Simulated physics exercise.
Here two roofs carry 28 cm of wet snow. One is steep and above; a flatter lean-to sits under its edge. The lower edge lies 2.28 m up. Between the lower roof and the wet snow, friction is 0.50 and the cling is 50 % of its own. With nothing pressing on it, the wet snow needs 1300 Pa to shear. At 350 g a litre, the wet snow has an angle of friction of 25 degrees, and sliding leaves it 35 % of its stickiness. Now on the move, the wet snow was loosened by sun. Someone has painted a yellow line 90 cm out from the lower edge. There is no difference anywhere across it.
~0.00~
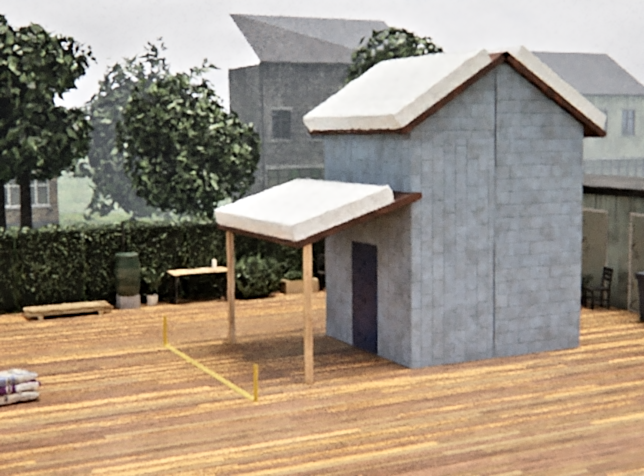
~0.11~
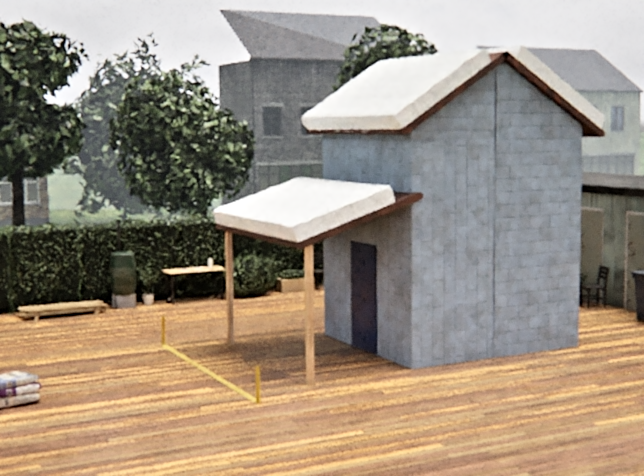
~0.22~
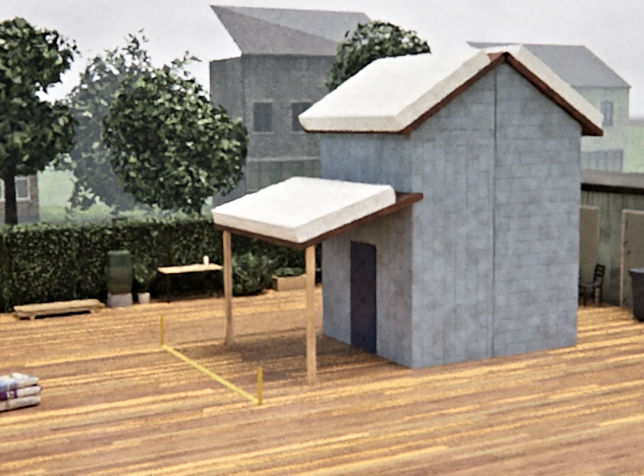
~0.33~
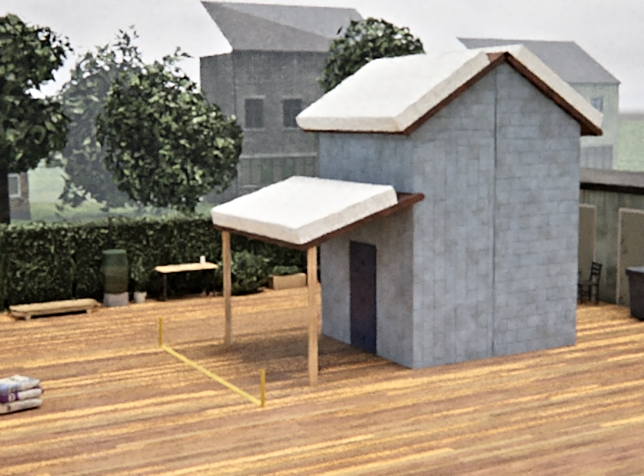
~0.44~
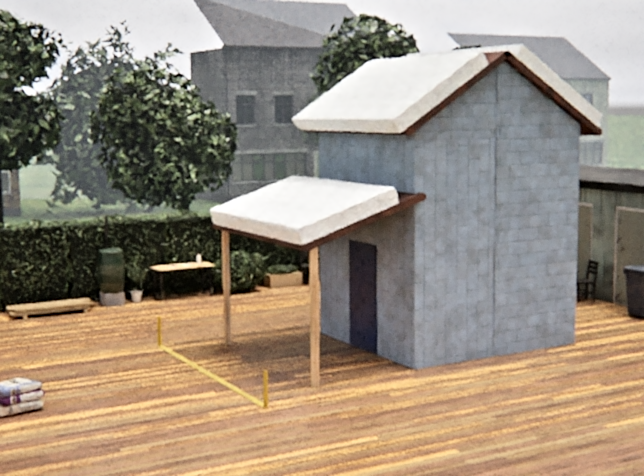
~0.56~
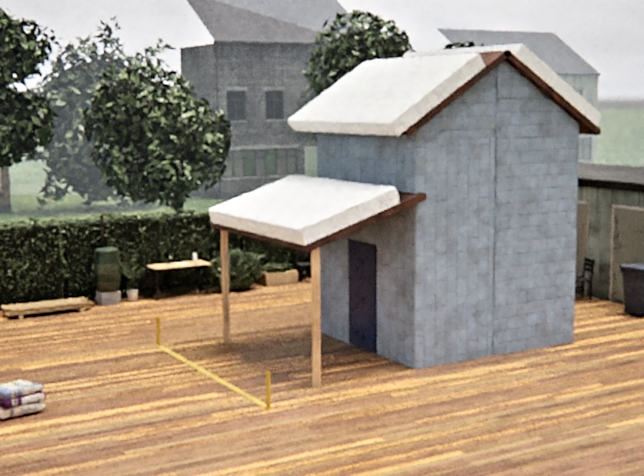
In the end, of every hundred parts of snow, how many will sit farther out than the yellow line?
Near 0 out of 100.
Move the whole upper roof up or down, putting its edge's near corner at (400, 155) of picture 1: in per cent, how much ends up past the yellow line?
Roughly 0 per cent.
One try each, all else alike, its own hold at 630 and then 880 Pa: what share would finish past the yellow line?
First try roughly 20 per cent, second try roughly 10 per cent.
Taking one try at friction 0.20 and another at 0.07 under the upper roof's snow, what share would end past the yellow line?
About 16 % in the first try and about 25 % in the second.
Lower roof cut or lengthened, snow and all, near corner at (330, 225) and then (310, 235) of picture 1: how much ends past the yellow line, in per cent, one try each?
12 %, 6 %.
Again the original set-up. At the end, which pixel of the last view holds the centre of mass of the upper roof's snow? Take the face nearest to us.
(342, 208).
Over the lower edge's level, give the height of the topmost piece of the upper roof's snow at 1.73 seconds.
Snow top above lower edge: Approx. 1.7 m.
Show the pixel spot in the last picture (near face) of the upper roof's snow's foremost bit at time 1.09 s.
Look roughly at (368, 182).
By 1.09 s, none is below the lower edge and 0 % is past the line.
By 1.73 s, none is below the lower edge and 0 % is past the line.
By 2.36 s, none is below the lower edge and 0 % is past the line.
By 3.00 s, 4 % is below the lower edge and 0 % is past the line.
By 3.70 s, at the end, 4 % is below the lower edge and 0 % is past the line.
